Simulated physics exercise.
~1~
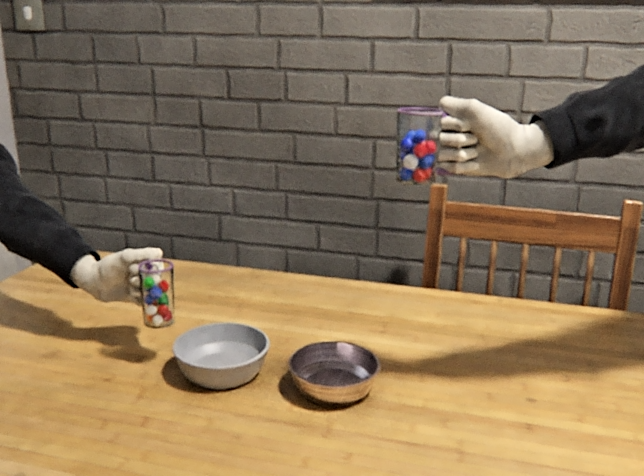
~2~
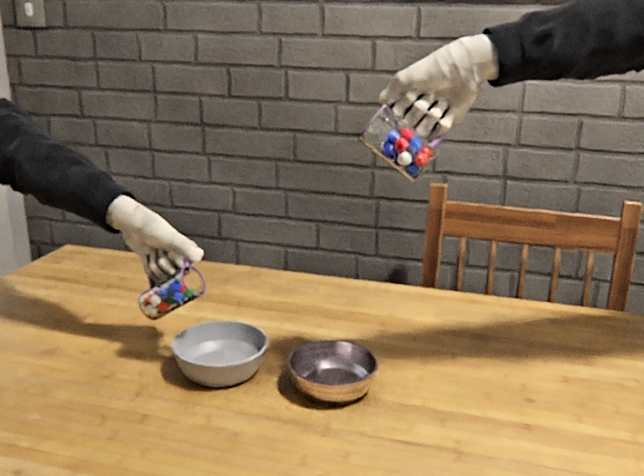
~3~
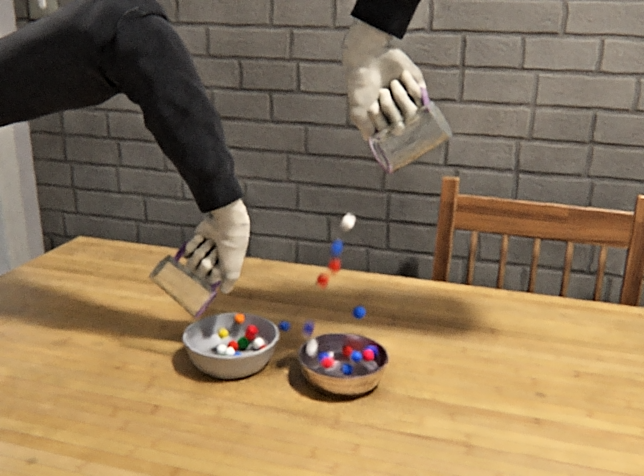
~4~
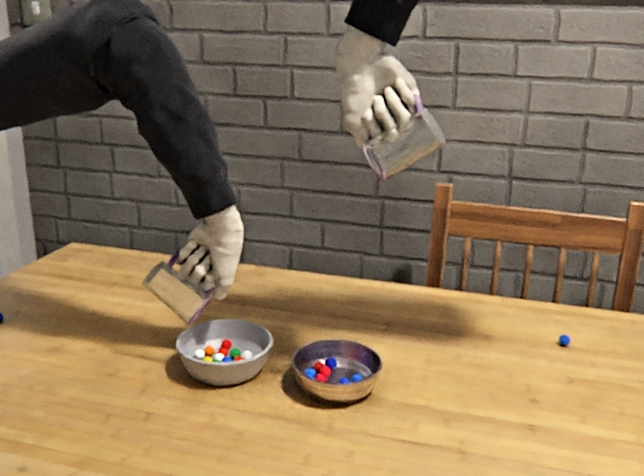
Two hands tip cups of colourful balls into bowls, and some from the right scatter outside.
